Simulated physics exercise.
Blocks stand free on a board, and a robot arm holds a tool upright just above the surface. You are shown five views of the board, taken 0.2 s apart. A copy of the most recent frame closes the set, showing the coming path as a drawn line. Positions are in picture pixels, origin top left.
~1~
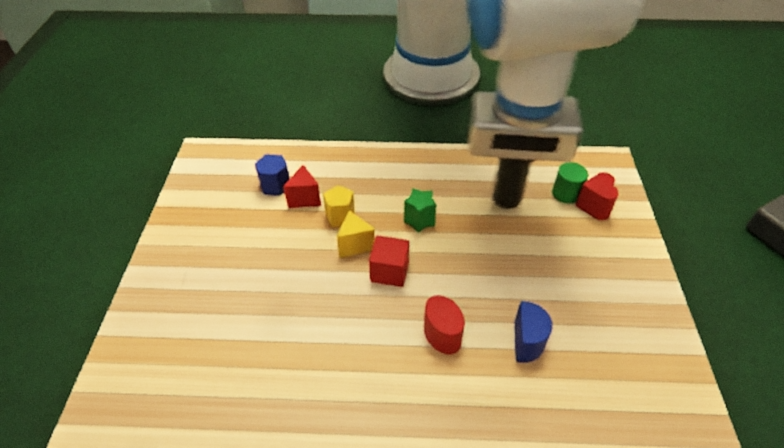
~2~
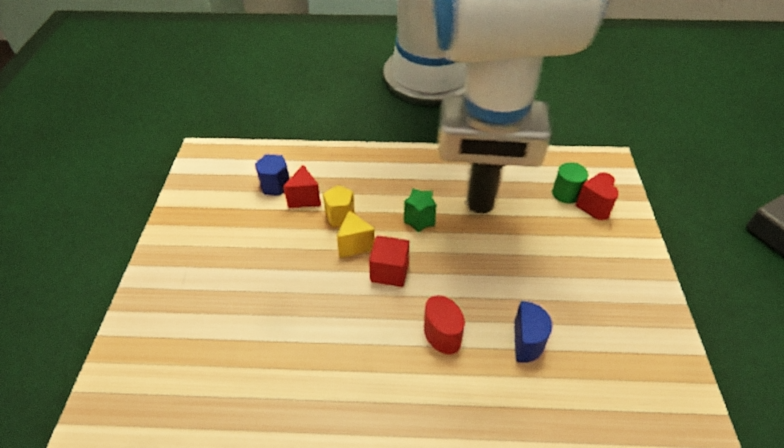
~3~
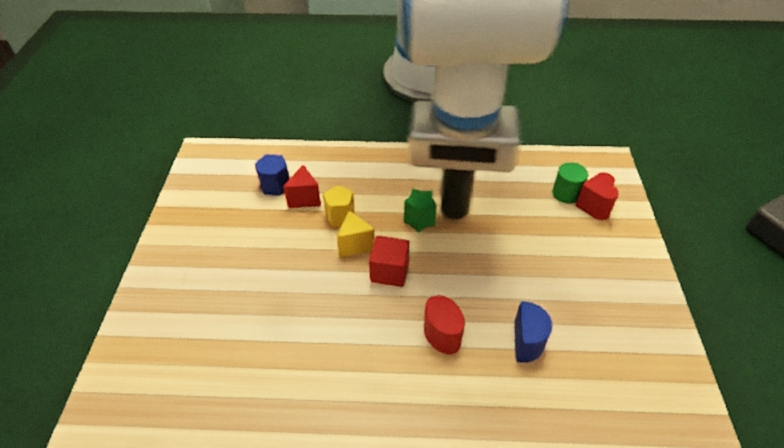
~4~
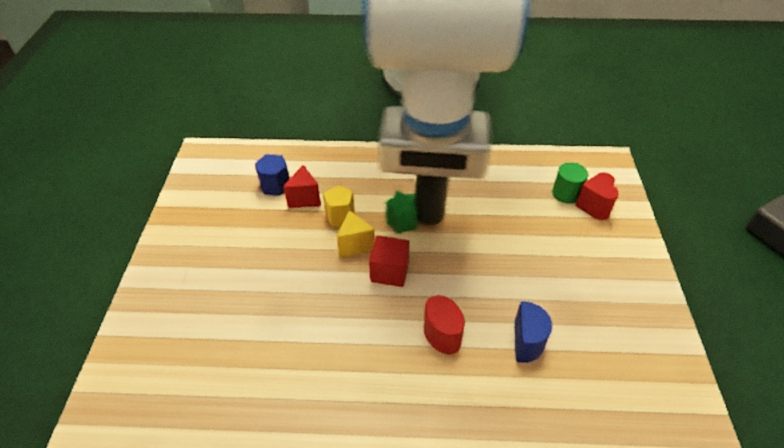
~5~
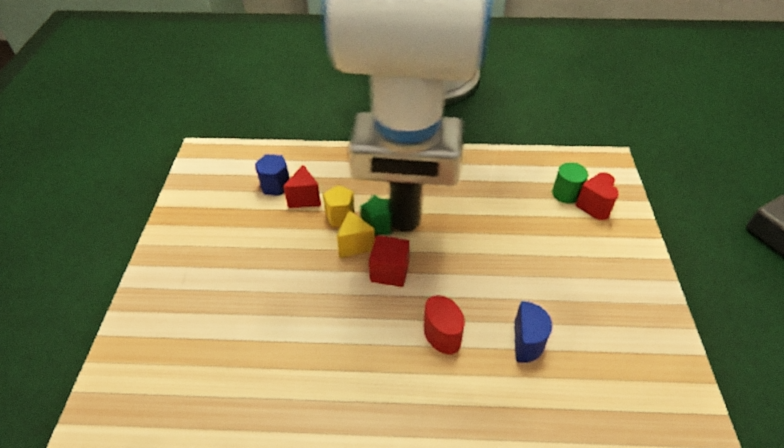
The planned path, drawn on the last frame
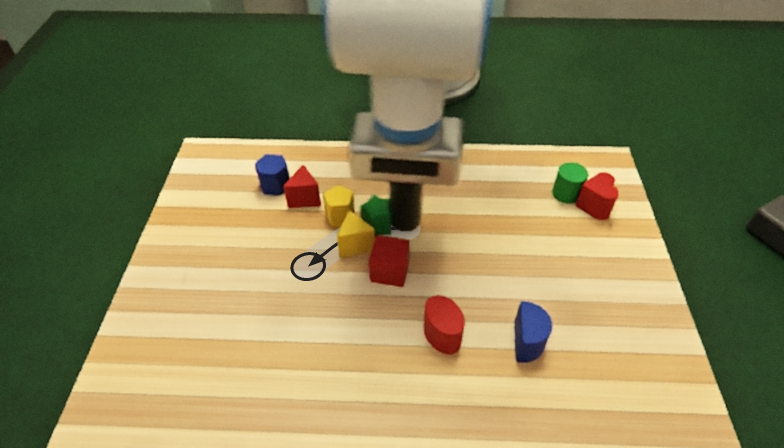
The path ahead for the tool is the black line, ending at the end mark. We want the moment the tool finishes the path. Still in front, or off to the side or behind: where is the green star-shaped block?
Once the path is finished, the green star-shaped block lies beside or behind the tool.
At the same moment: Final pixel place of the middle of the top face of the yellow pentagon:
Around pixel (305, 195).
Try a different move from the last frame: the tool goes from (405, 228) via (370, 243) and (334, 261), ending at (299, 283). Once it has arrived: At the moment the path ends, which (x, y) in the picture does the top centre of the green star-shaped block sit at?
Its top middle will sit at (330, 216).
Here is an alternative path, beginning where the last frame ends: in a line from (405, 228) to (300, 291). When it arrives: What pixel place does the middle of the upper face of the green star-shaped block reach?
I'd place it at (352, 210), taking the centre of its top.
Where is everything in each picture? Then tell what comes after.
Tip of the tool (507, 198), middles of tops, red triangular piece (301, 178), yellow pentagon (338, 196), yellow triangular piece (354, 225), green star-shaped block (421, 199), in the first picture.
Tool (480, 203), nothing pushed, in the second picture.
Tool (455, 208), nothing pushed, in the third picture.
Tool (430, 214), green star-shaped block (403, 201), in the fourth picture.
Tool (405, 220), red triangular piece (301, 178), yellow pentagon (338, 196), yellow triangular piece (354, 225), green star-shaped block (377, 206), in the fifth picture.
The line goes from (405, 228) over (369, 230) and (336, 244) to (308, 266).
The first path, step by step. One third of the way, tool (368, 222); yellow pentagon (321, 193), turned 30° clockwise; yellow triangular piece (344, 228), turned 35° anticlockwise; green star-shaped block (339, 207).
Two thirds of the way, tool (335, 237); red triangular piece (299, 175); yellow pentagon (305, 193), turned 50° clockwise; yellow triangular piece (326, 245), turned 40° anticlockwise; green star-shaped block (311, 212), turned 30° clockwise.
At the end, tool (307, 259); red triangular piece (299, 175); yellow pentagon (305, 193), turned 50° clockwise; yellow triangular piece (310, 268), turned 70° anticlockwise; green star-shaped block (306, 214), turned 50° clockwise.
